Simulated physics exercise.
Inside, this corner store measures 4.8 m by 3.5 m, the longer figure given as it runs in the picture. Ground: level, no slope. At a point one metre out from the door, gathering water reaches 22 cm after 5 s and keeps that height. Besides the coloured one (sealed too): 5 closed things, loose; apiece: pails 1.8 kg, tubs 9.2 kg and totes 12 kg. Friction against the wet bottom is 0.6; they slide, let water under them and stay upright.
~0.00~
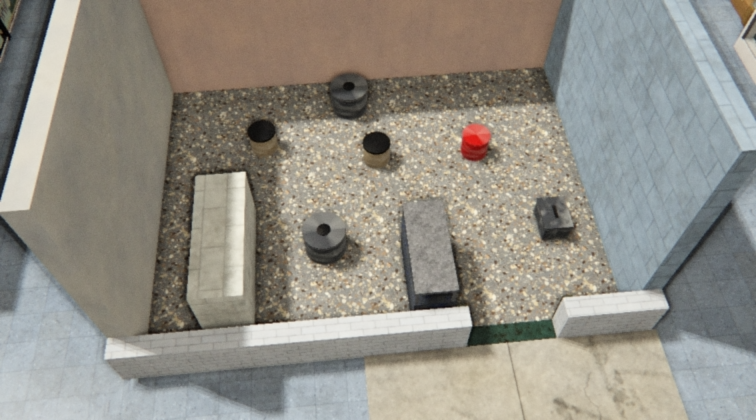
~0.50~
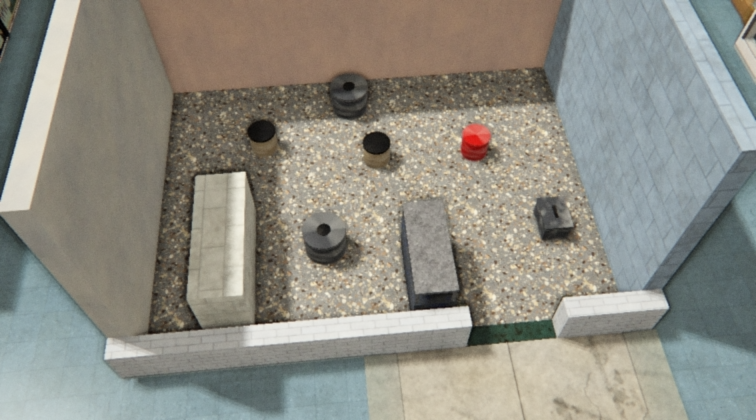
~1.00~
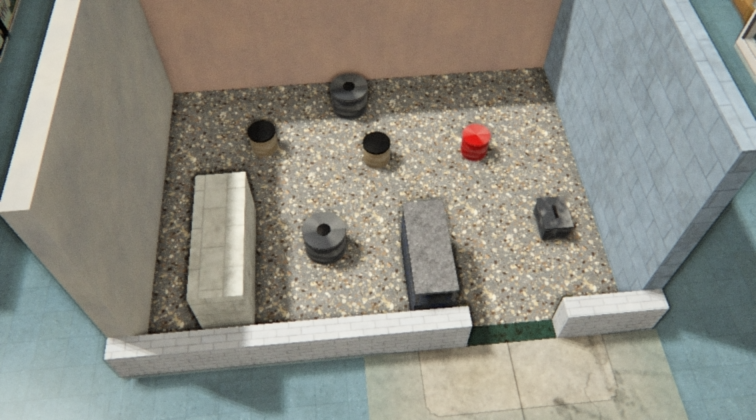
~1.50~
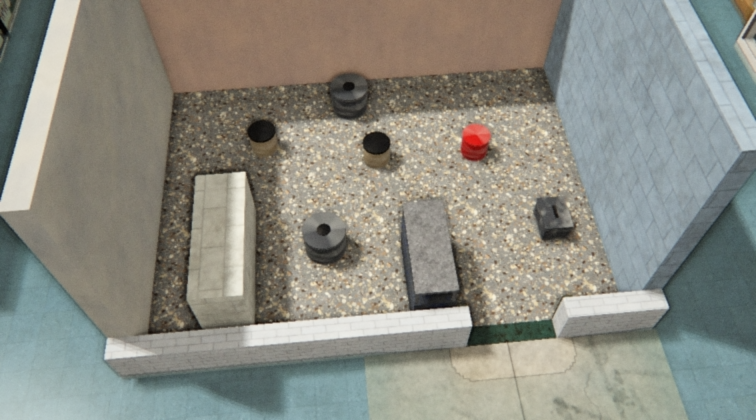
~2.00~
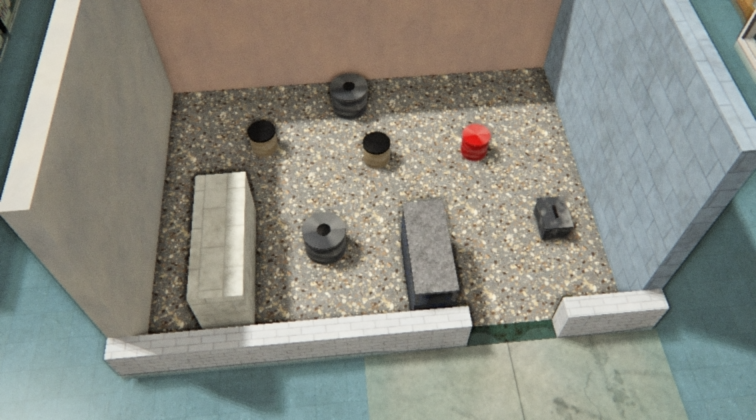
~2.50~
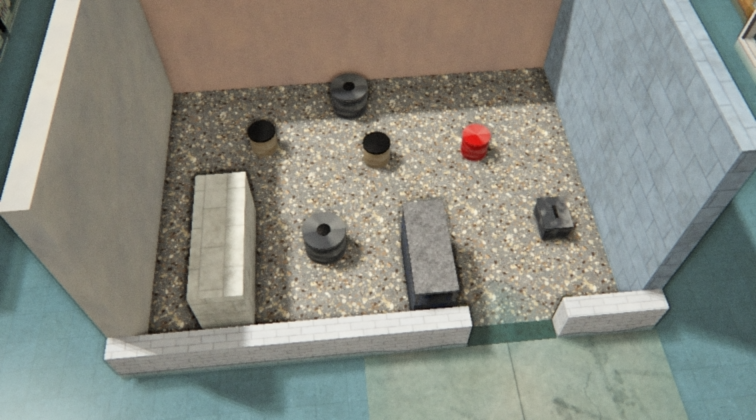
Shallow water spreads over the paving outside and reaches the doorway while the objects stay still.
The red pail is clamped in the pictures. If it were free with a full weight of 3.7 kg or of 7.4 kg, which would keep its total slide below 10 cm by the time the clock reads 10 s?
Neither mass suffices.
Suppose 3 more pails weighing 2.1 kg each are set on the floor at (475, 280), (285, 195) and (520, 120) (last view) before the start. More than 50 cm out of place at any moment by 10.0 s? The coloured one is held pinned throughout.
One by one: Too far, not far enough and too far.
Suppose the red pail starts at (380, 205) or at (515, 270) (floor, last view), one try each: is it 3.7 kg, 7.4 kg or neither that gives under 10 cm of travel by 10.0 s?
Note, in order: Both OK; none OK.
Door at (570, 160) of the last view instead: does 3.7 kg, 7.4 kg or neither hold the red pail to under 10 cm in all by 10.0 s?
I'd say neither one will work.
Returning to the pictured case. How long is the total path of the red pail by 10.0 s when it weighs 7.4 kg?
It covers some 140 cm altogether.
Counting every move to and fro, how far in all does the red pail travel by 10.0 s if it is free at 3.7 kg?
Total path: Roughly 300 cm.
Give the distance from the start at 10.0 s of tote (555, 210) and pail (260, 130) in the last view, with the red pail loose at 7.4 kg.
Shifts: 0 cm / 50 cm.
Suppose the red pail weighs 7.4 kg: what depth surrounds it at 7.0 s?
Depth: Approx. 5 cm.
After 3.5 s the red pail would be 0 cm from its start with 3.7 kg and 0 cm from its start with 7.4 kg; 0 cm of water round it then.
After 4.5 s the red pail would be 1 cm from its start with 3.7 kg and 0 cm from its start with 7.4 kg; 4 cm of water round it then.
After 7.0 s the red pail would be 108 cm from its start with 3.7 kg and 46 cm from its start with 7.4 kg; 5 cm of water round it then.
After 10.0 s the red pail would be 237 cm from its start with 3.7 kg and 125 cm from its start with 7.4 kg; 15 cm of water round it then.
